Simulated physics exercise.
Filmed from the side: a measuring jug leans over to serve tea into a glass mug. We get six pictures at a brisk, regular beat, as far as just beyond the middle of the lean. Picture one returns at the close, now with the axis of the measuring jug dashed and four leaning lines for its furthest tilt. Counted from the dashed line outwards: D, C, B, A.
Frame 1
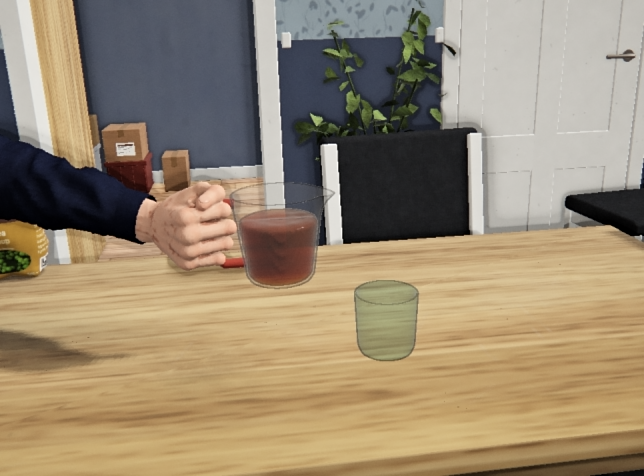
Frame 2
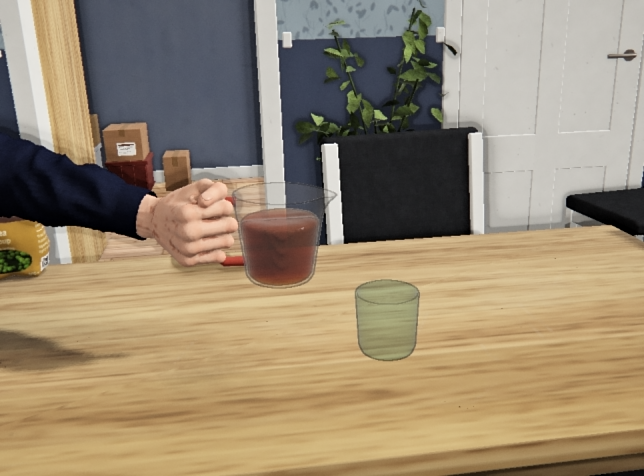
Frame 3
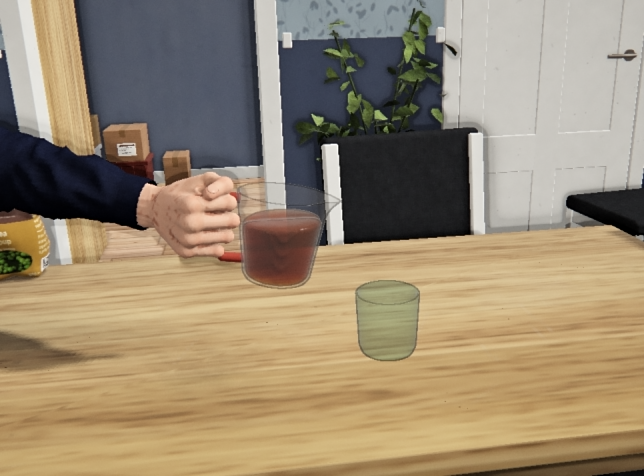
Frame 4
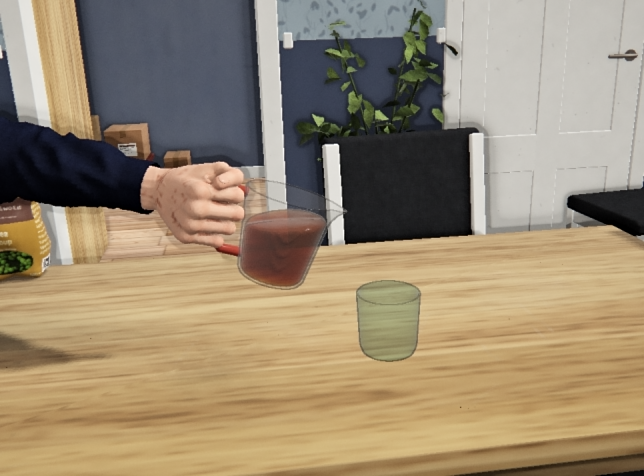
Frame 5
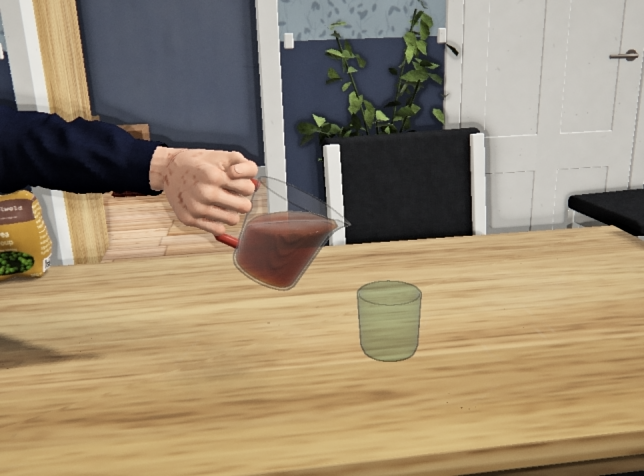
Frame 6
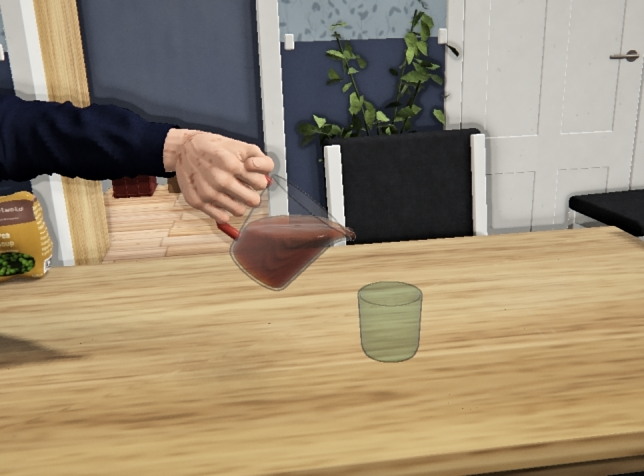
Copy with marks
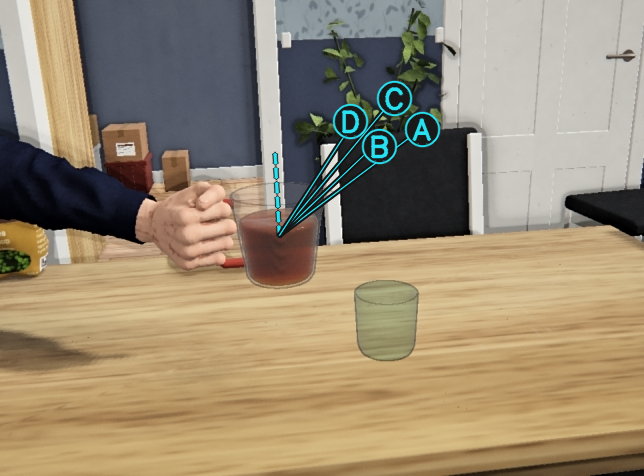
In a room with dark blue walls and a white door, a light wooden table is seen from the side by a still camera. A hand in a navy sleeve holds a clear, red-handled measuring jug of reddish-brown tea at left, near an empty greenish glass. The hand tilts the jug steadily rightward, and the tea slants up to its lip.
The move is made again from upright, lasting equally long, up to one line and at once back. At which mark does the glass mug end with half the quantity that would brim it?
A is best.
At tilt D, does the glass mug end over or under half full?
Under.
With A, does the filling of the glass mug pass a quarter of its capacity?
Yes.
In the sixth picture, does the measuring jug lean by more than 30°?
Yes.
On the marked copy, A at (408, 138); B at (363, 155); C at (383, 110); D at (343, 137).
Choosing A, the glass mug ends with about 50 % of what it can hold.
Choosing B, the glass mug ends with about 32 % of what it can hold.
Choosing C, the glass mug ends with about 19 % of what it can hold.
Choosing D, the glass mug ends with about 8 % of what it can hold.
